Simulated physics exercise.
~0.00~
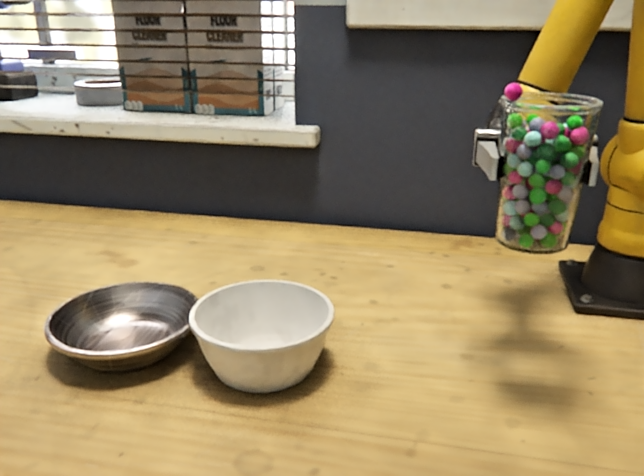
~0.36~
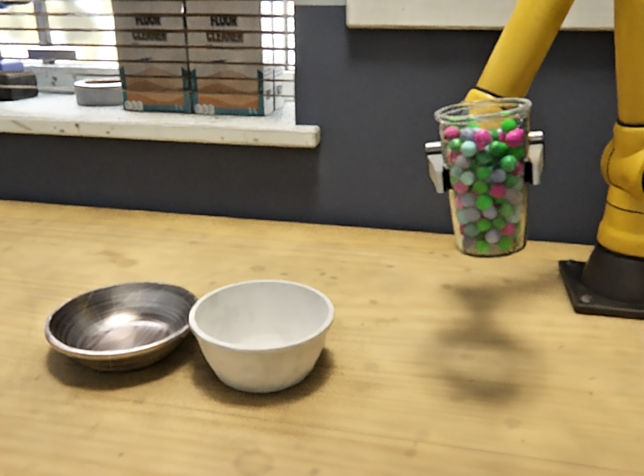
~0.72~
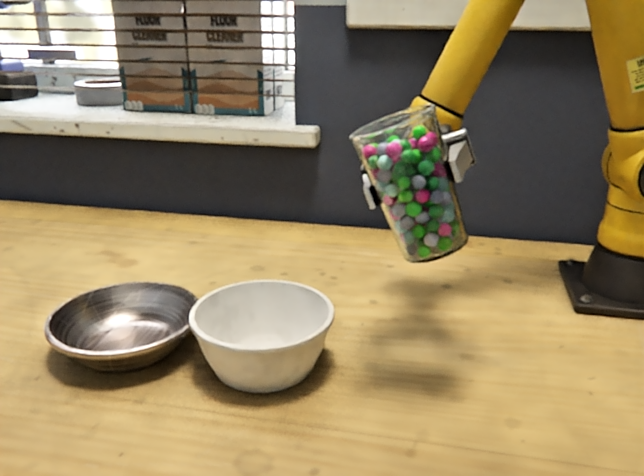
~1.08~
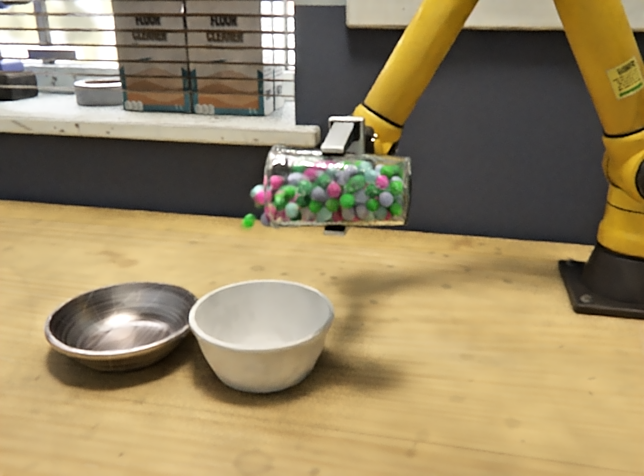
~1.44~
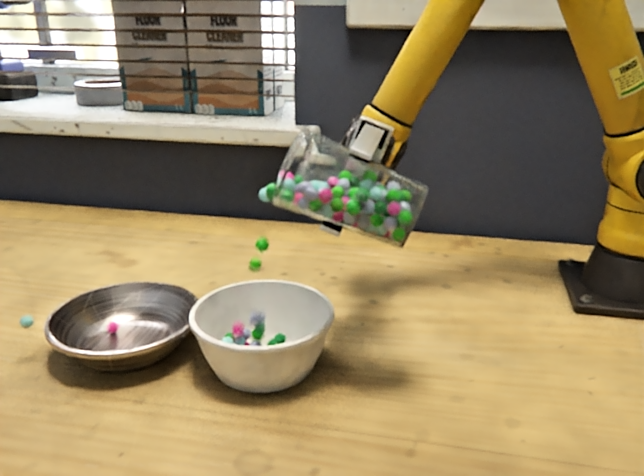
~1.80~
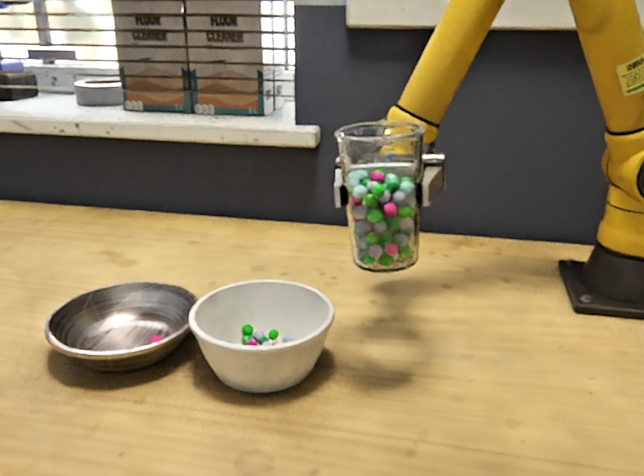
Yellow robot arm carrying a clear beaker of colourful balls left, tipping some mostly into a white bowl, then righting it still largely full.
